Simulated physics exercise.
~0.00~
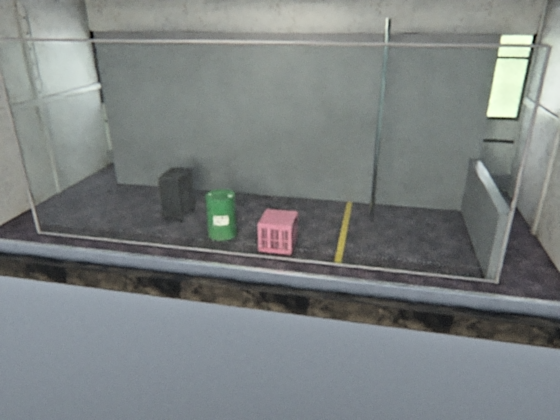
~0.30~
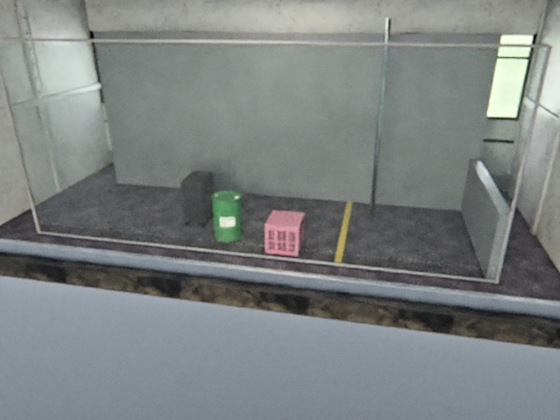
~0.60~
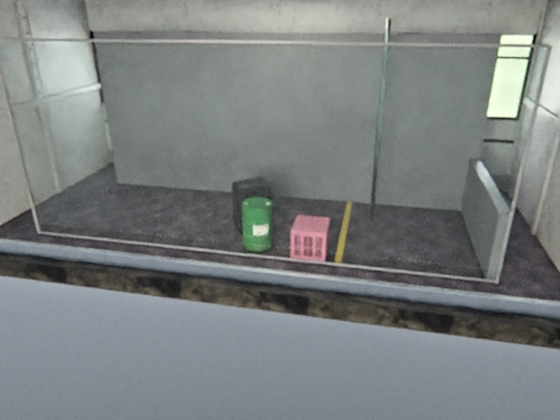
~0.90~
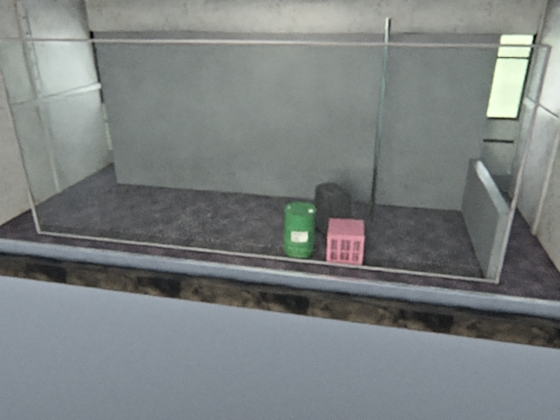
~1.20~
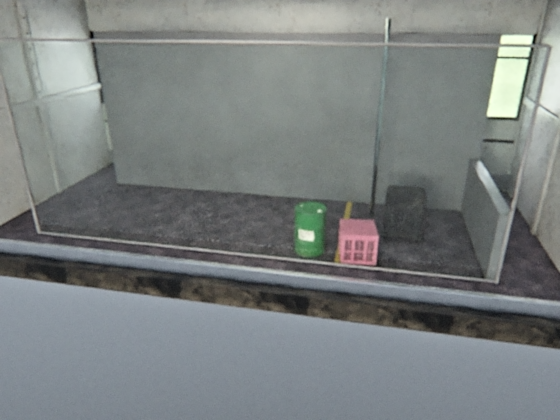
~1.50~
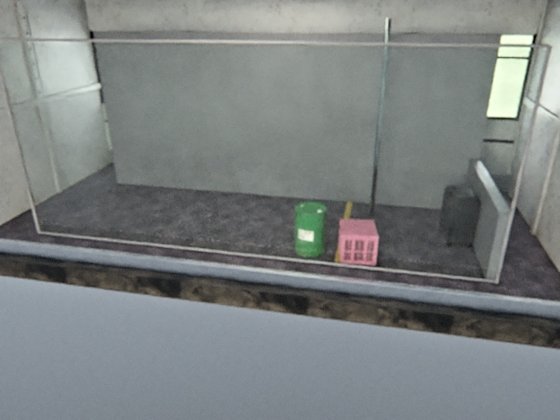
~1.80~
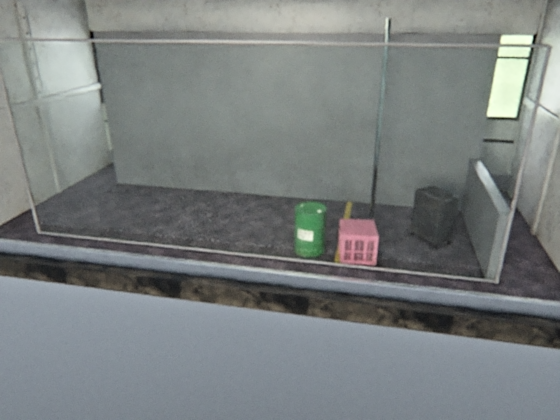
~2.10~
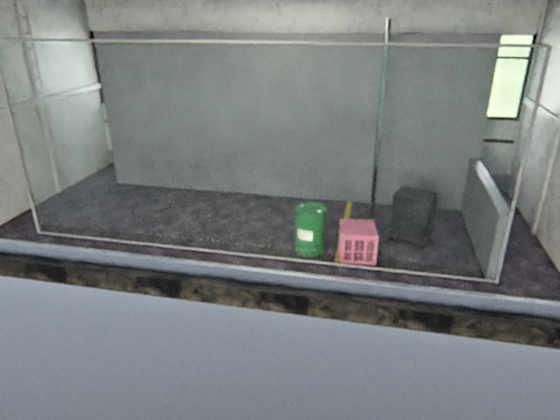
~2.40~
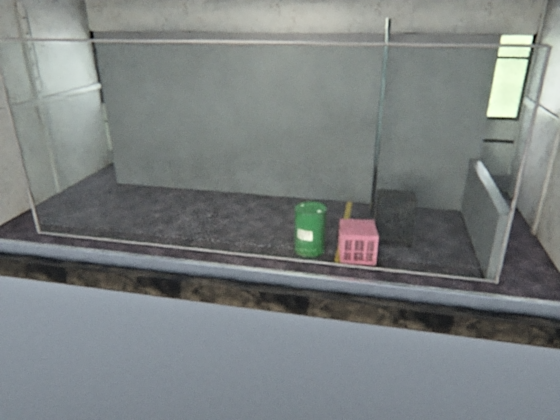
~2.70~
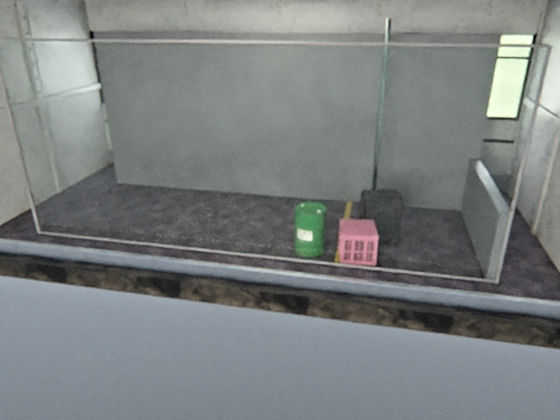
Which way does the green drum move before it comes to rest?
The green drum moves to the right, staying upright, and comes to rest just short of the yellow line.
